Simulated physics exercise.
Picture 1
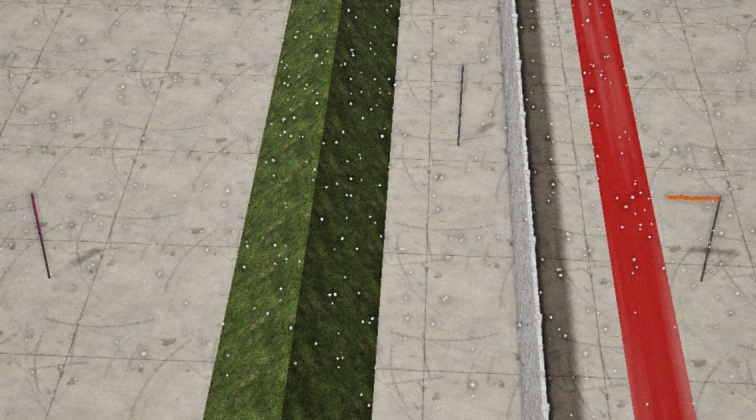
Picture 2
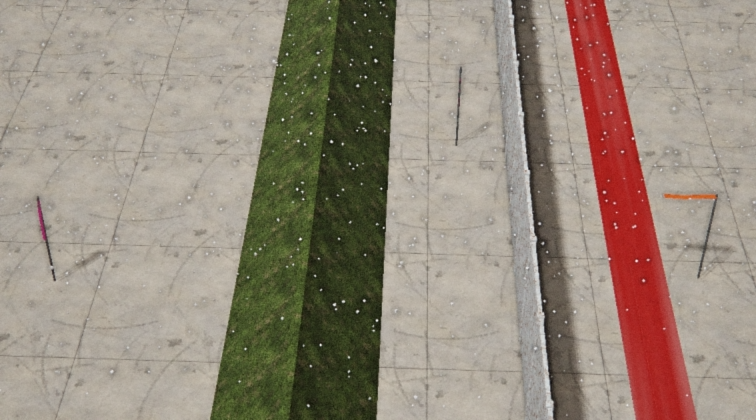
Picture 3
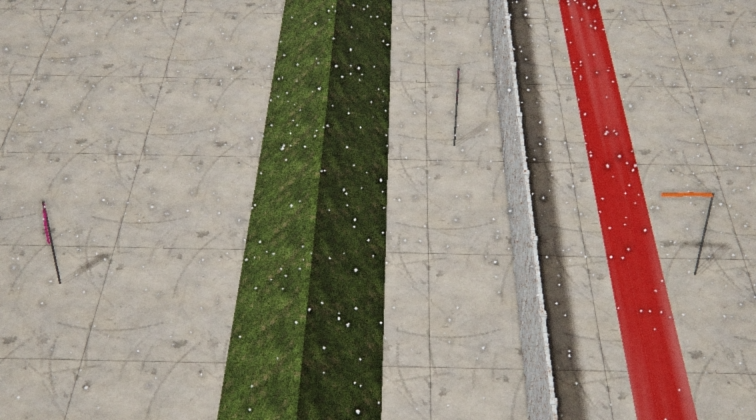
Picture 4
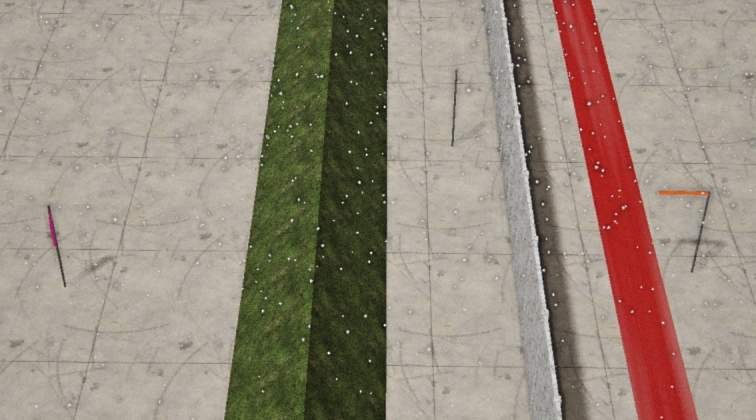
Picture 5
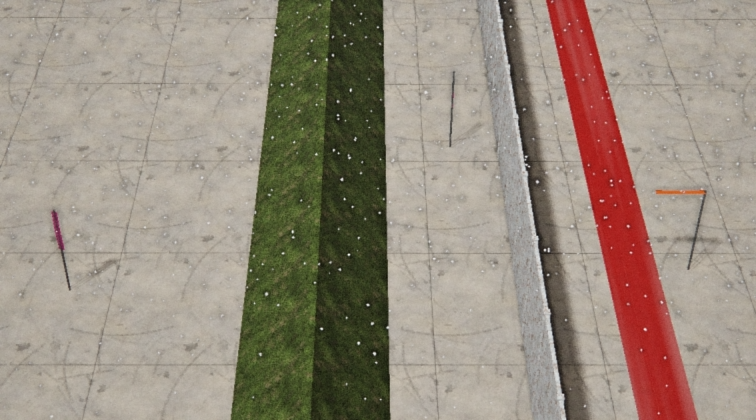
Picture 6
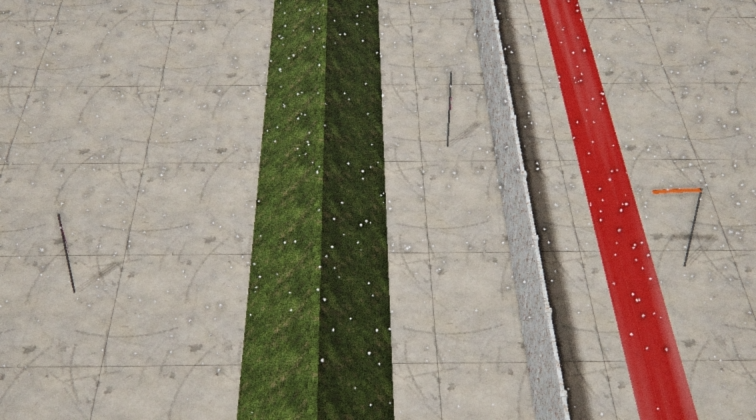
Grassy bank, pale hoarding and red strip shifting slightly as white flecks scatter, a purple ribbon flickering left, an orange one streaming leftward.
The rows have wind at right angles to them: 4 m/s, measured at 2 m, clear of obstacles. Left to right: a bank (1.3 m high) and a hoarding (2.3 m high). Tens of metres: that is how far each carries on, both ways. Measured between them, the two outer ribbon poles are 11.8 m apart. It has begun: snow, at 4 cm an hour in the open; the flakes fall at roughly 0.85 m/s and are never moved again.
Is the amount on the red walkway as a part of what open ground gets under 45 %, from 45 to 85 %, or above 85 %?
It is over 85 %.
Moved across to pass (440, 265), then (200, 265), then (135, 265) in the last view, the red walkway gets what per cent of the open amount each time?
Roughly 70 per cent, 80 per cent and 80 per cent in that order.
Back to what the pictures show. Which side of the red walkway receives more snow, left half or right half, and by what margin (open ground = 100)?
More on the right-hand part: About 10 points.
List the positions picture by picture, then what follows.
The left ribbon ends at (40, 236), hanging almost straight, in the first picture.
The right ribbon ends at (664, 196), leaning 85 degrees to the left and the red one passes (638, 273), in the second picture.
Above the rows the flakes slant 85 degrees from upright, towards the left and the top of the hoarding crosses (520, 122), in the third picture.
The left ribbon ends at (55, 247), hanging almost straight and the red one passes (615, 188), in the fourth picture.
The right ribbon ends at (656, 192), leaning 90 degrees to the left and above the rows the flakes slant 85 degrees from upright, towards the left, in the fifth picture.
The top of the bank crosses (319, 166), in the sixth picture.
After 10 minutes open ground has 7 mm and the red walkway 7 mm.
After 30 minutes open ground has 20 mm and the red walkway 20 mm.
After 60 minutes open ground has 40 mm and the red walkway 40 mm, so the red walkway has 100 % of the open amount; the left half of it has 96 %, the right half 105 %.
